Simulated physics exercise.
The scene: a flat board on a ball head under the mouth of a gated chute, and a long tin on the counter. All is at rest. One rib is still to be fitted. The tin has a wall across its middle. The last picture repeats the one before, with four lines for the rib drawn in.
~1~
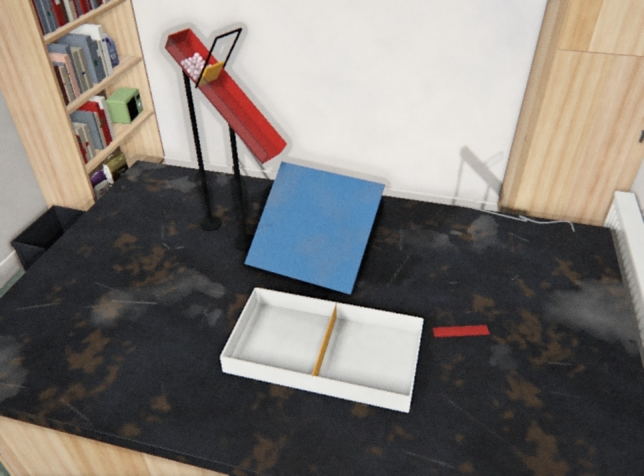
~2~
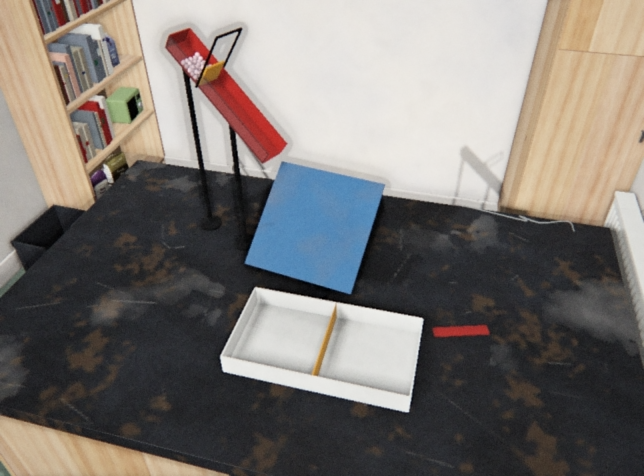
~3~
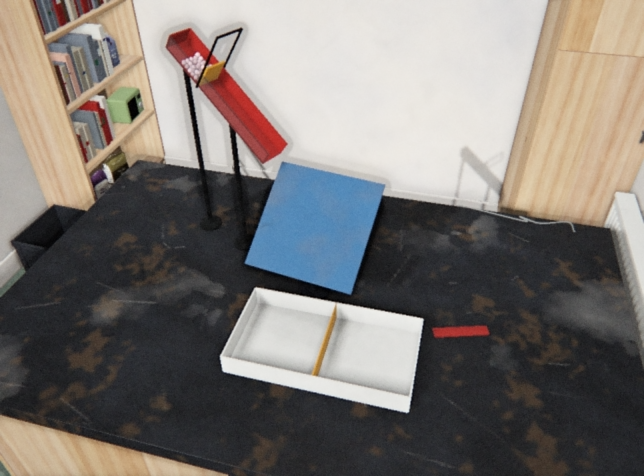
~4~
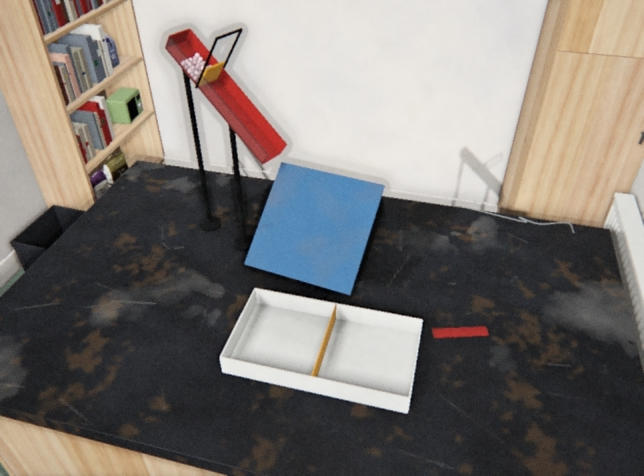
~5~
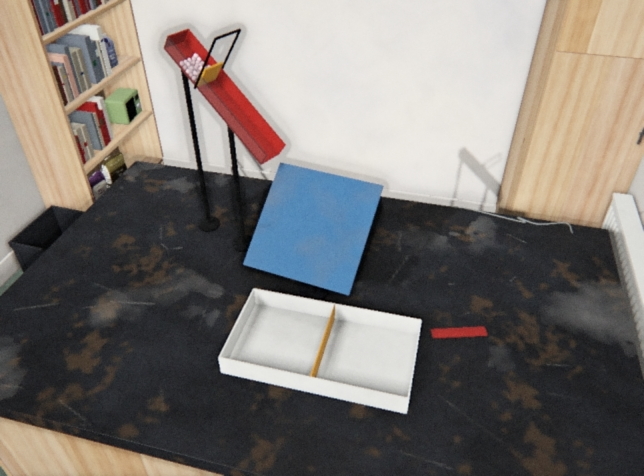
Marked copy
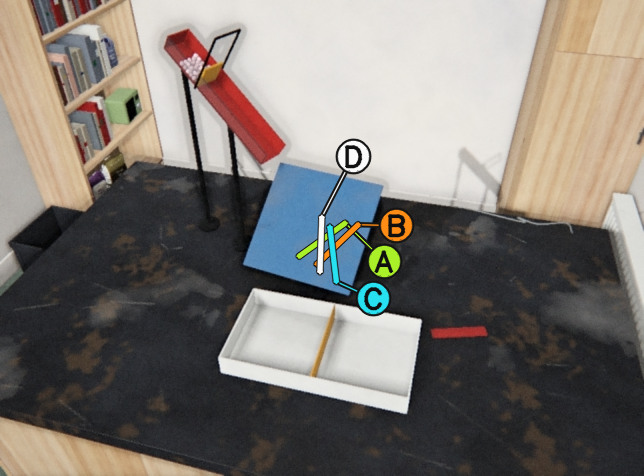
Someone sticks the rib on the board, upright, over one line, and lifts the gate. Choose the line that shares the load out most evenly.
The answer is line C.
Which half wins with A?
More lands on the left.
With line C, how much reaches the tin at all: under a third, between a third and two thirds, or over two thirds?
Over two thirds.
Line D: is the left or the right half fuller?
Left.
On the marked copy, line A from (345, 223) to (299, 256); line B from (358, 224) to (317, 264); line C from (329, 227) to (336, 281); line D from (321, 217) to (319, 271).
With A, of what is caught, all but a few in the left half, a small share in the right.
With B, of what is caught, the bulk in the left half, a small share in the right.
With C, of what is caught, close to a third in the left half, close to two thirds in the right.
With D, of what is caught, the bulk in the left half, a small share in the right.
